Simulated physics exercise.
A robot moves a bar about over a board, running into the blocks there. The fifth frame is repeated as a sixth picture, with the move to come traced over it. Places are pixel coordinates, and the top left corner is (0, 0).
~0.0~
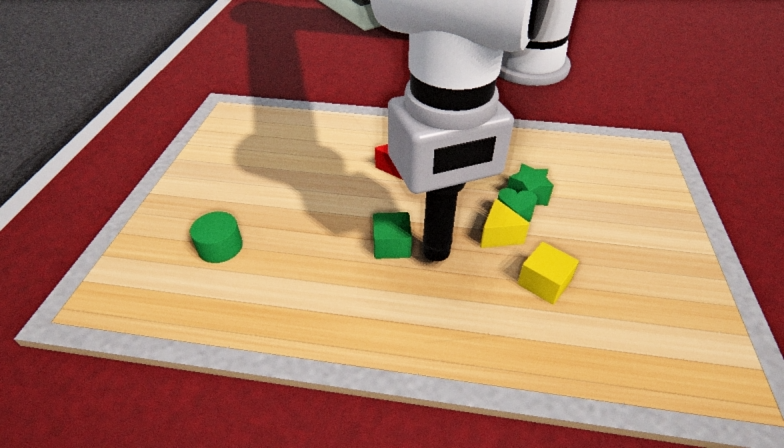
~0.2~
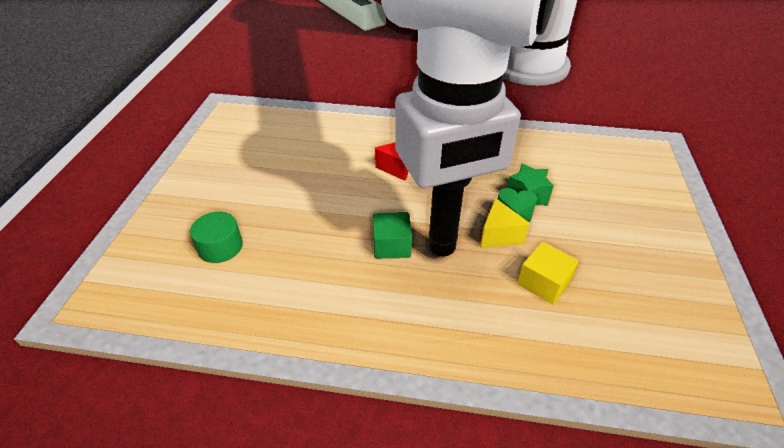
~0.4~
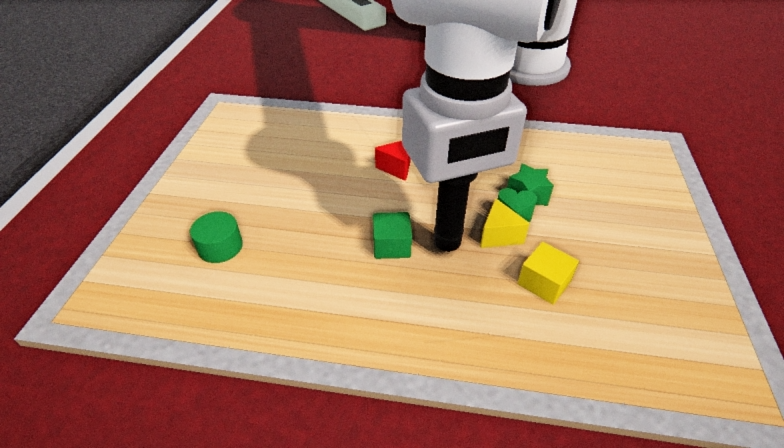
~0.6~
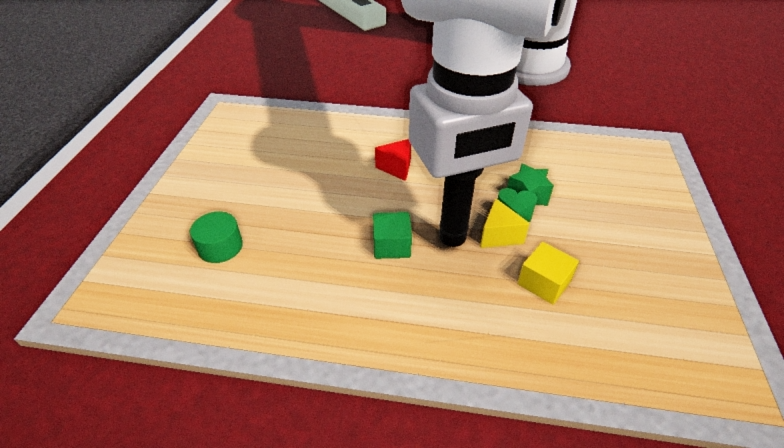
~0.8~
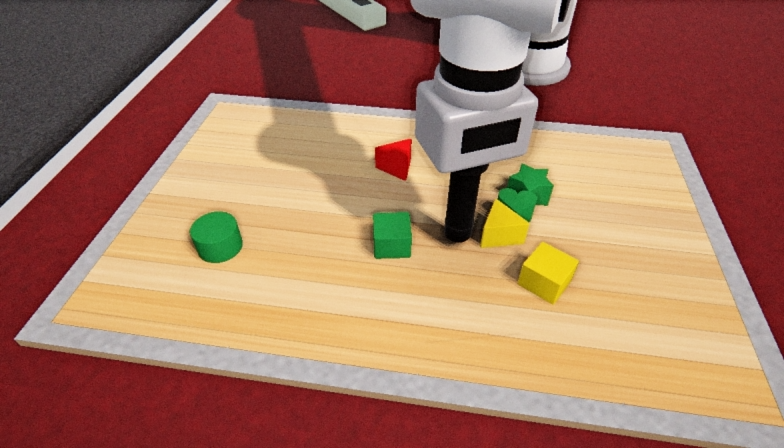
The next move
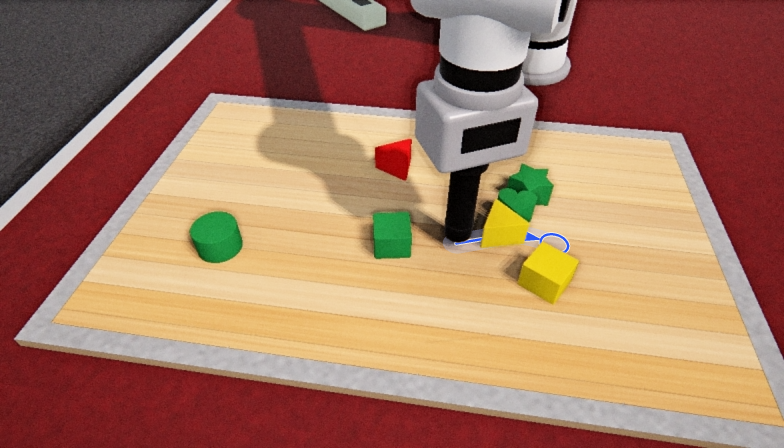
White robot arm sliding a black bar slightly right across a wooden board, between a green cube and a yellow triangle.
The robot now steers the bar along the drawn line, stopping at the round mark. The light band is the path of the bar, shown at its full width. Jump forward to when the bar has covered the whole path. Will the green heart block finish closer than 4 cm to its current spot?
Yes, that is how it ends up.
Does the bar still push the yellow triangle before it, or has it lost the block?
I believe the yellow triangle keeps its place ahead of the bar.
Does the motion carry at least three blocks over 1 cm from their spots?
No, that is not what happens.
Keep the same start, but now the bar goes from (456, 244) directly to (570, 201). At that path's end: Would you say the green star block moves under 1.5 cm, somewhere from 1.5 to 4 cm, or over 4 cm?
That block covers between 1.5 and 4 cm.
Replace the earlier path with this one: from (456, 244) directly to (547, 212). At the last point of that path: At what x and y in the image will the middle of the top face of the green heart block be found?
Most likely (582, 187).
The drawn path runs from (456, 244) via (488, 238) and (521, 235), ending at (554, 244).
What follows on the original path. One third of the way, bar (491, 228); yellow triangle (522, 219), turned 15° anticlockwise; green heart block (524, 199), turned 20° anticlockwise.
Two thirds of the way, bar (523, 226); yellow triangle (556, 218), turned 35° anticlockwise; green heart block (540, 196), turned 40° anticlockwise; green star block (533, 174).
At the end, bar (558, 234); yellow triangle (590, 223), turned 40° anticlockwise; green heart block (540, 195), turned 45° anticlockwise; green star block (533, 174); yellow four-sided block not moved.
